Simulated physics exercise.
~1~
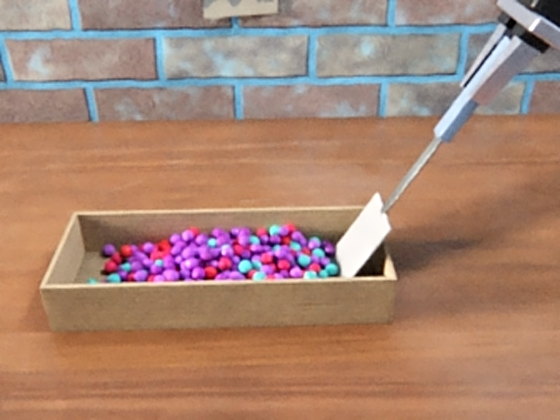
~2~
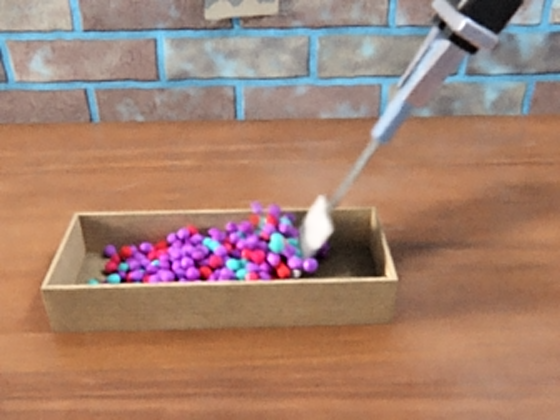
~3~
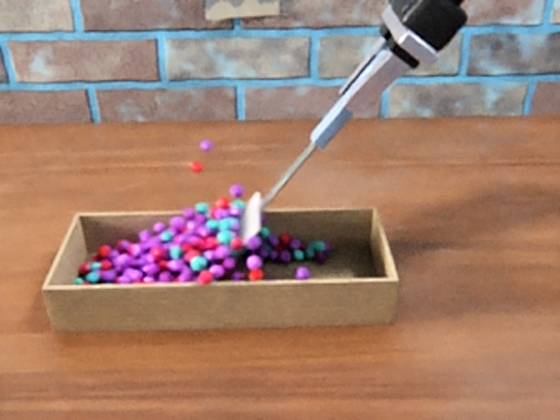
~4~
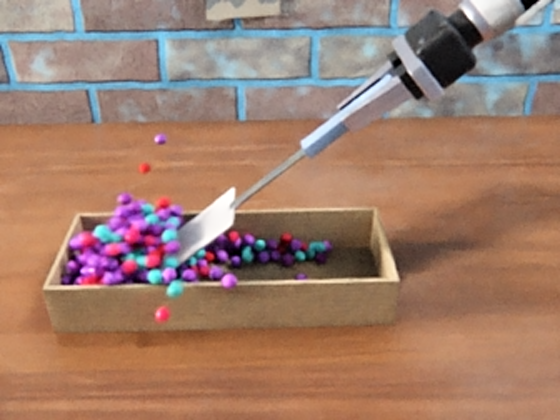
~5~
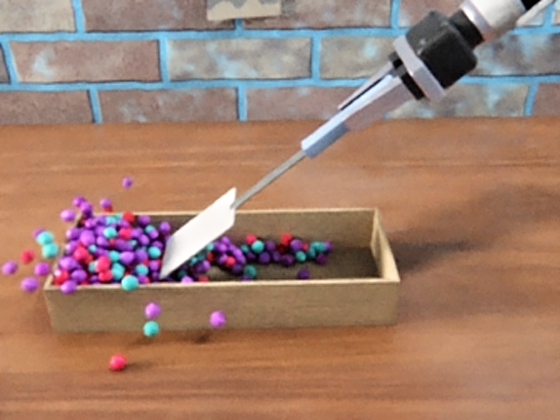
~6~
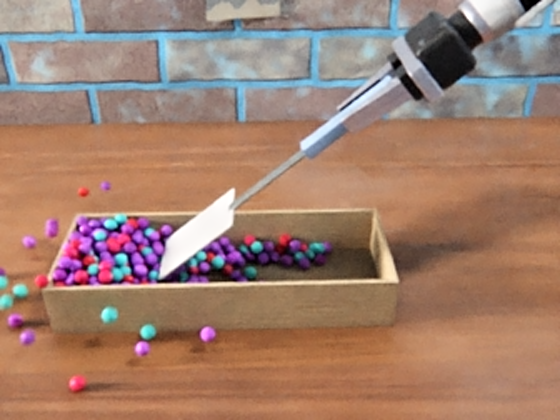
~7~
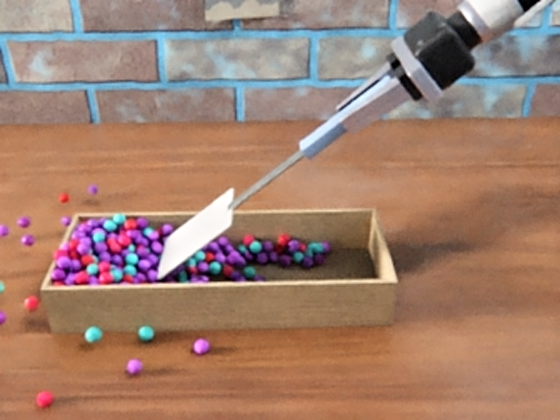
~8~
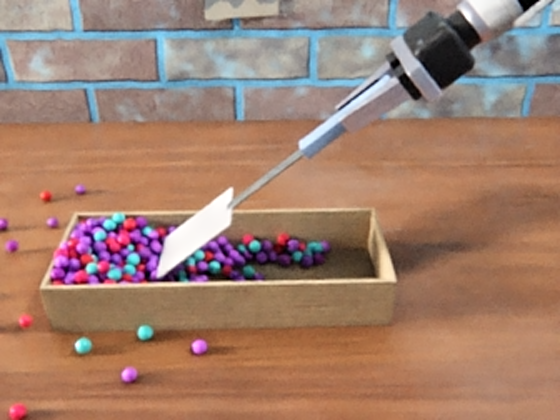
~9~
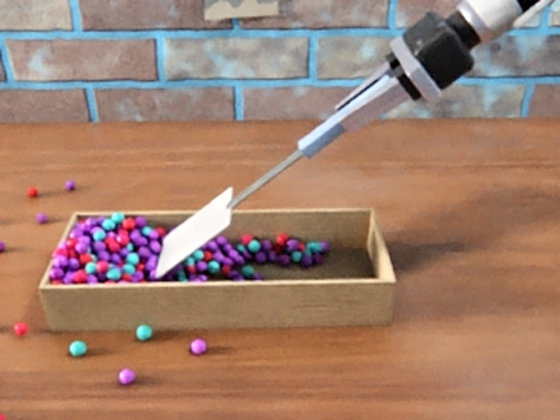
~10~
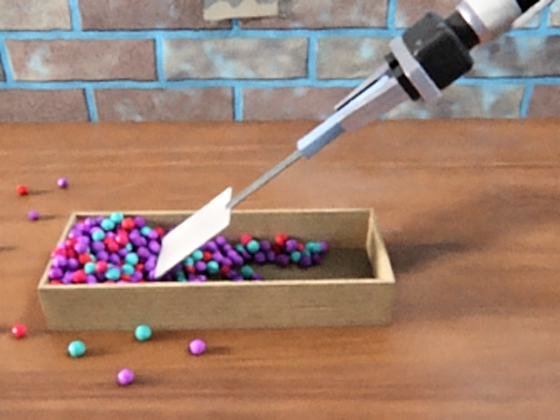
On a brown wooden table top before a brick wall with blue joints, seen from the front and slightly above, stands a long tan tin holding purple, red and turquoise round sweets. A gripper reaching in from the upper right holds a white paddle at the tin's right end. The paddle sweeps left, heaping the sweets ahead of it and tossing a few upward. It then tilts flatter and halts left of the middle, while sweets spill over the left end and front. The stray ones roll outward and slow, leaving most piled at the tin's left, with several scattered on the table.
